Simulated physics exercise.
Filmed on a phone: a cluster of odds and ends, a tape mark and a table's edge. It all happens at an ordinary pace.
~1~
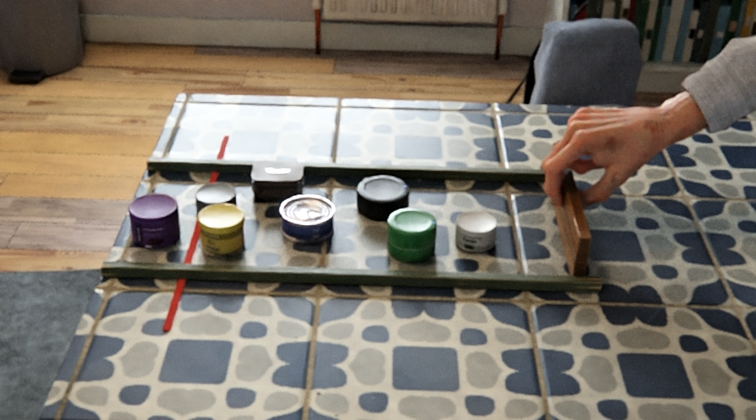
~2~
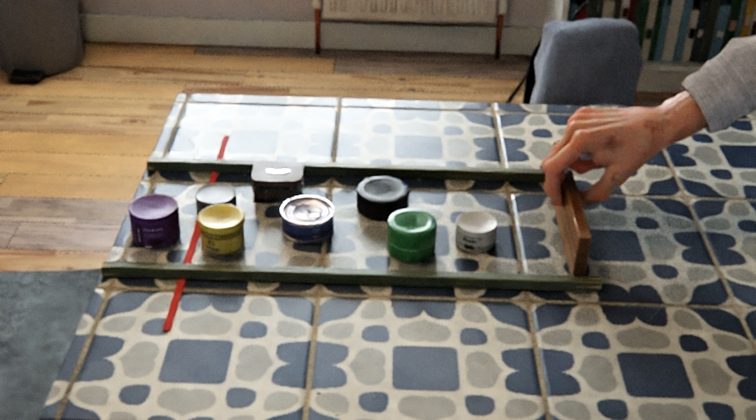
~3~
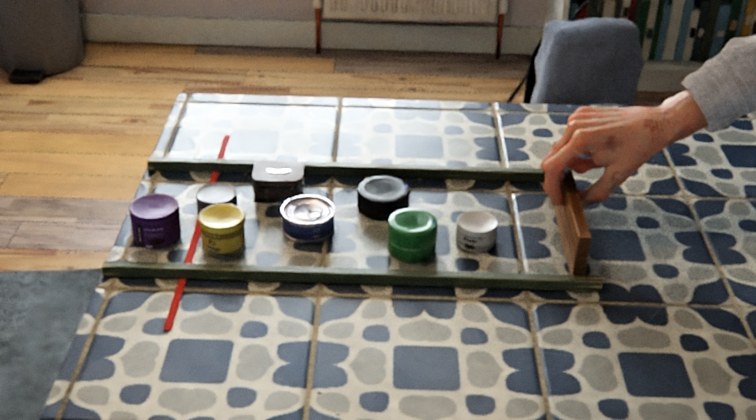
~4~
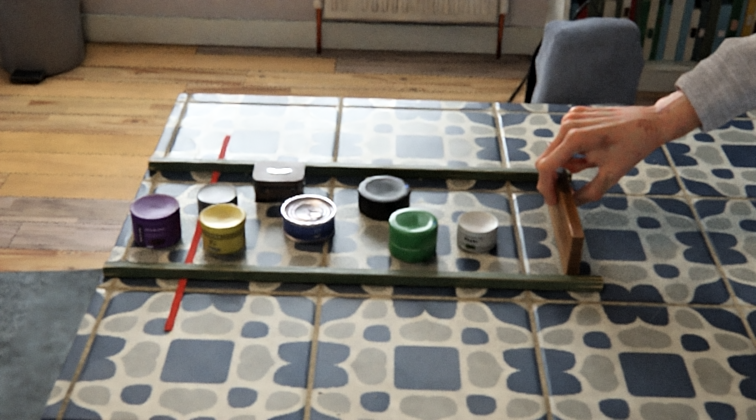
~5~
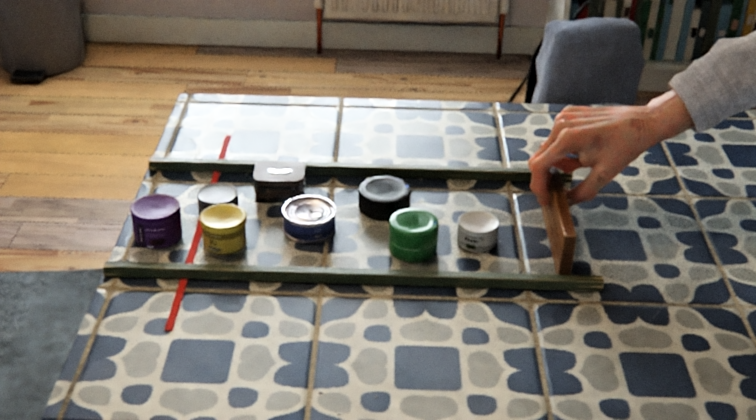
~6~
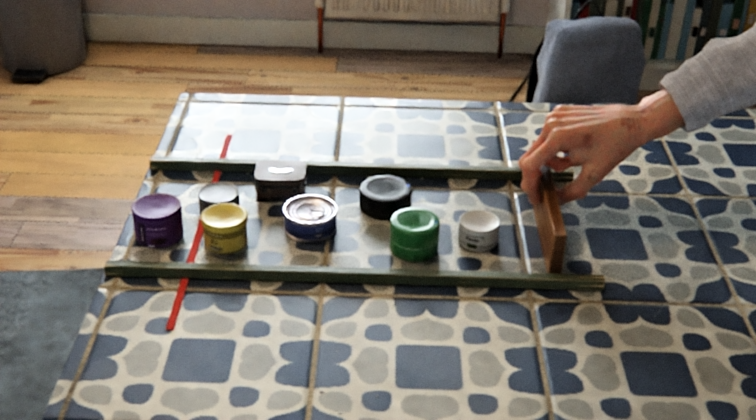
Hand sliding a wooden board slightly left between two green rails on a patterned tiled surface, small tubs and tins staying put.
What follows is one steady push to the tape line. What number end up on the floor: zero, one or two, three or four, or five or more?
The number that fall off is one or two.
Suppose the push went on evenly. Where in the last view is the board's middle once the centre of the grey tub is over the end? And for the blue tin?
Its middle is around (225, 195) and around (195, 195).
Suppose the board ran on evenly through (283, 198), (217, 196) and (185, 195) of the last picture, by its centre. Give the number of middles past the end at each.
Past the end: 0, 2 and 5.
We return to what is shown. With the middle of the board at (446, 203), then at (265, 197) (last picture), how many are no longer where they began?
The counts are 2 and 8.
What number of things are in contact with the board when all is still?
3 of them.
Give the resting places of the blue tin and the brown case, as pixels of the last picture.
The blue tin stops around (138, 211); the brown case around (148, 174).
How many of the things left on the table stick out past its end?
Overhanging: 3.
Soon after, none off yet; purple tub at rest near (158, 220); grey tub at rest near (219, 201); yellow tin at rest near (225, 230).
Then, none off yet; purple tub at rest near (158, 220); grey tub moved a little near (207, 197); yellow tin moving near (220, 231).
At rest, the number that fall off is one or two; fallen, grey tub and purple tub.
